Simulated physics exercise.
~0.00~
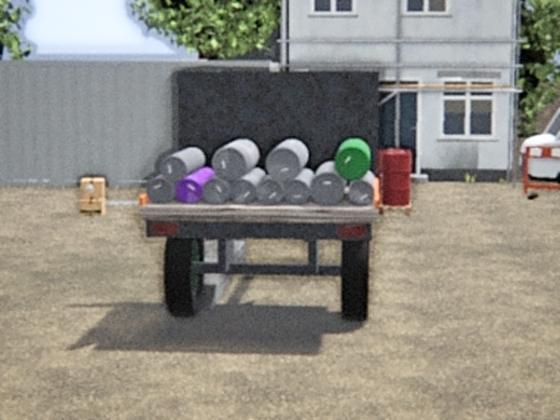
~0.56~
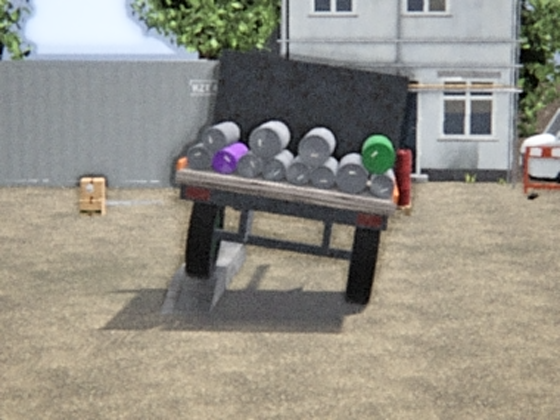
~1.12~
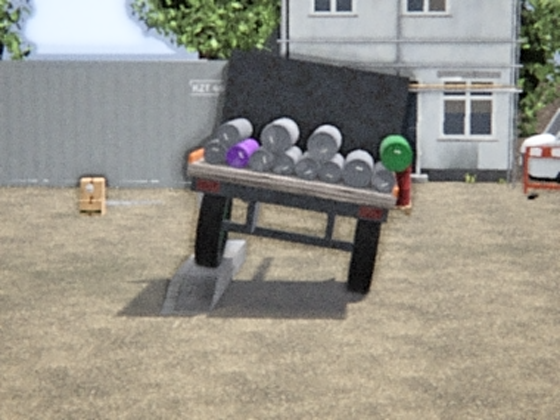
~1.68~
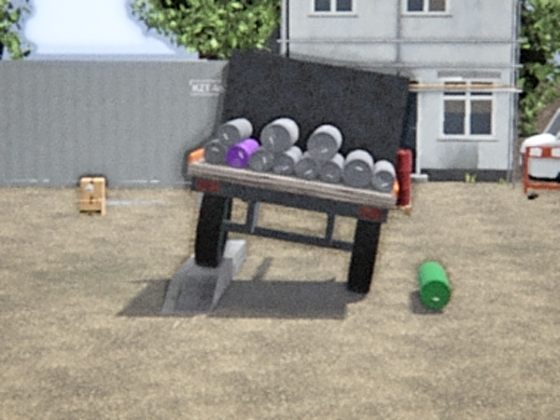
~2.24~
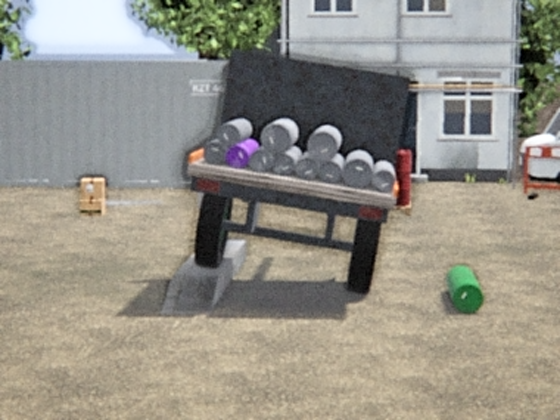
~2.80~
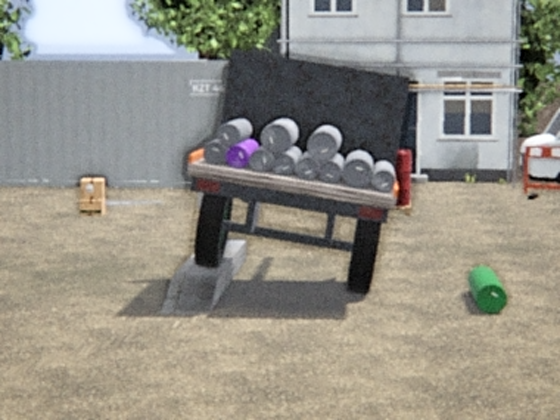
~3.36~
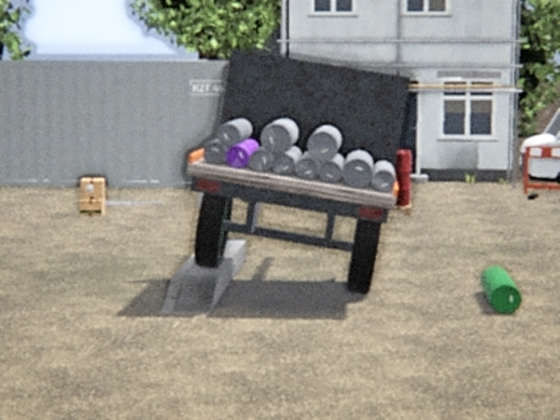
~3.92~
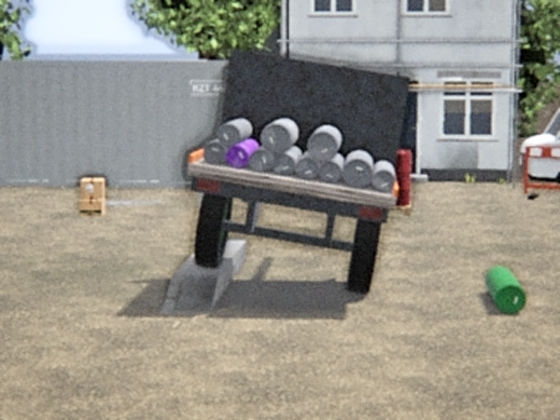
In the video, a flat trailer stacked with gray cylinders, one purple and one green, tilts as its left wheel climbs a concrete ramp and stops. The green cylinder rolls off the right side and across the ground, ending to the right, while the purple one stays aboard.
